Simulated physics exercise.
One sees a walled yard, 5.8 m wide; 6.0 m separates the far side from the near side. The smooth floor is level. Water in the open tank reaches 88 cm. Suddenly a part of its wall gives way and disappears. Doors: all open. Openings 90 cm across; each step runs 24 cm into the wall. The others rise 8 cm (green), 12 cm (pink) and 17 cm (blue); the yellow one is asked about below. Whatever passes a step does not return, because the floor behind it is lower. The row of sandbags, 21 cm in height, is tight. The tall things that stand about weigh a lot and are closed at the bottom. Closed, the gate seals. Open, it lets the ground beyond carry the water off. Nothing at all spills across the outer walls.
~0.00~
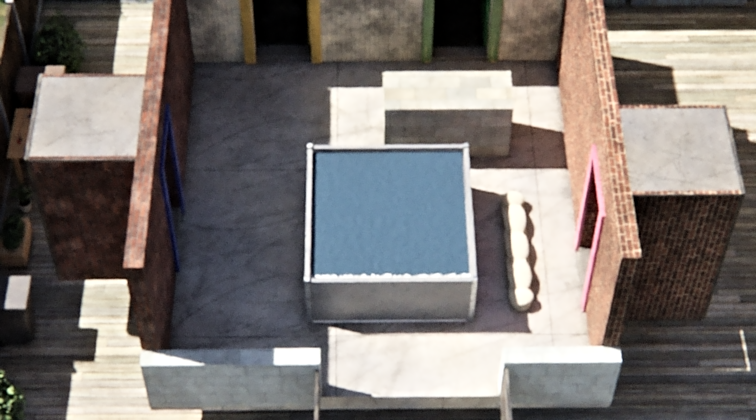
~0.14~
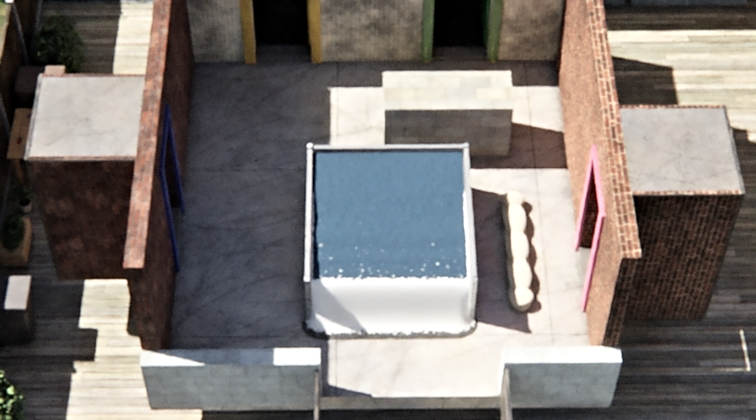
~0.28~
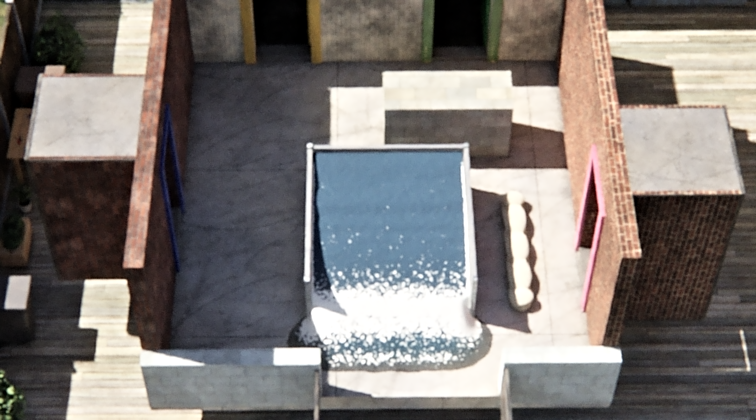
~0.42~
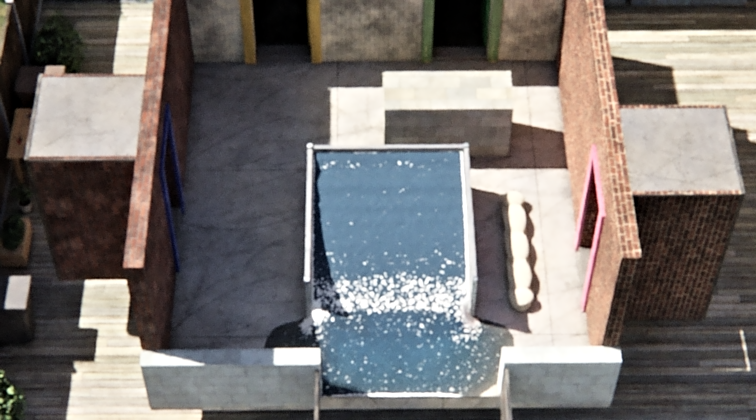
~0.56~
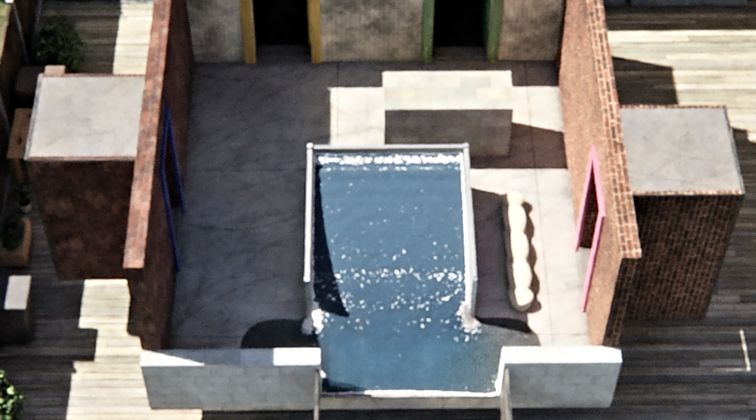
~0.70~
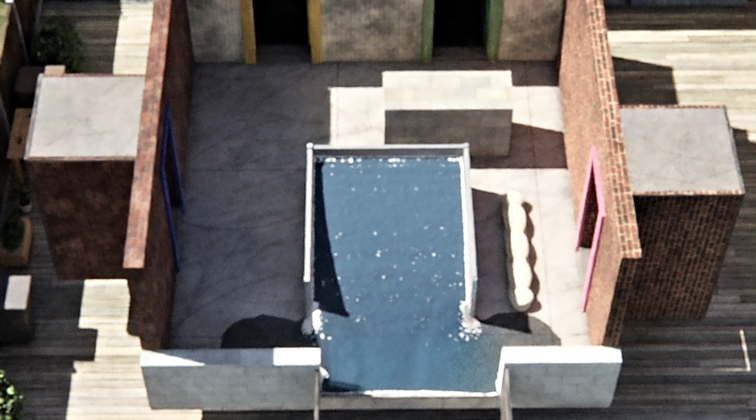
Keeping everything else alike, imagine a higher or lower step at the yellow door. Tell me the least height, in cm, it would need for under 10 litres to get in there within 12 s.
You would need roughly 5.5 cm.
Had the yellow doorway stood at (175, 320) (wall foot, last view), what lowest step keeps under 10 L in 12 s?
It needs about 16 cm.
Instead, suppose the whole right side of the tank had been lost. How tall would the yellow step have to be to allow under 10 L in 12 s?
The answer is some 10.0 cm.
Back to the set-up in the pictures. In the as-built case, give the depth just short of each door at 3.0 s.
Depth (cm): Green 0 / pink 4 / yellow 0 / blue 6.
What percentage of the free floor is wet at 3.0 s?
Approximately 45 % of it.
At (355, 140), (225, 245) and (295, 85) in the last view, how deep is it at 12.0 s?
About 3, 2 and 3 cm respectively.
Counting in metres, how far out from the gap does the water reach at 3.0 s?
About 4.4 m.
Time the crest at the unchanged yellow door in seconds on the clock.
It peaks around 5.0 s.
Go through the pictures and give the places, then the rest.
In the first frame, still water, 88 cm deep, in the open tank at (389, 214); the yellow door at (281, 17) is dry.
In the second frame, the front is at (315, 333), 0.3 m from the gap at (390, 306); 0.4 m2 of floor is wet, 88 cm left at the back.
In the third frame, the front is at a hidden place, 0.8 m from the gap at (390, 307); 1.8 m2 of floor is wet, 88 cm left at the back.
In the fourth frame, the gap is at (390, 309), the front 1.3 m out at a hidden place; the back of the open tank holds 85 cm.
In the fifth frame, the gap is at (390, 309), the front 1.3 m out at a hidden place; the back of the open tank holds 76 cm.
In the sixth frame, the front is at a hidden place, 1.6 m from the gap at (390, 309); 4.4 m2 of floor is wet, 75 cm left at the back; the yellow door at (281, 17), 5.2 m from the gap, is still 5.1 m from the nearest water.
After 1.4 s water covers 20 % of the floor, deepest (44 cm) near (314, 382); it has not reached the yellow door.
After 3.0 s water covers 45 % of the floor, deepest (23 cm) near (168, 383); it has not reached the yellow door.
After 12.0 s water covers 90 % of the floor, deepest (6 cm) near (561, 121); 3 cm at the yellow door, 0 litres in over its 14 cm step.
At the yellow door as built, the water arrived by 4.3 s and peaked near 8 cm at 4.8 s.
Run again over the same 12 s with other heights there, 18 litres in over 4.5 cm, 6 litres over 6 cm. The limit of 10 litres is kept from about 5.5 cm up.
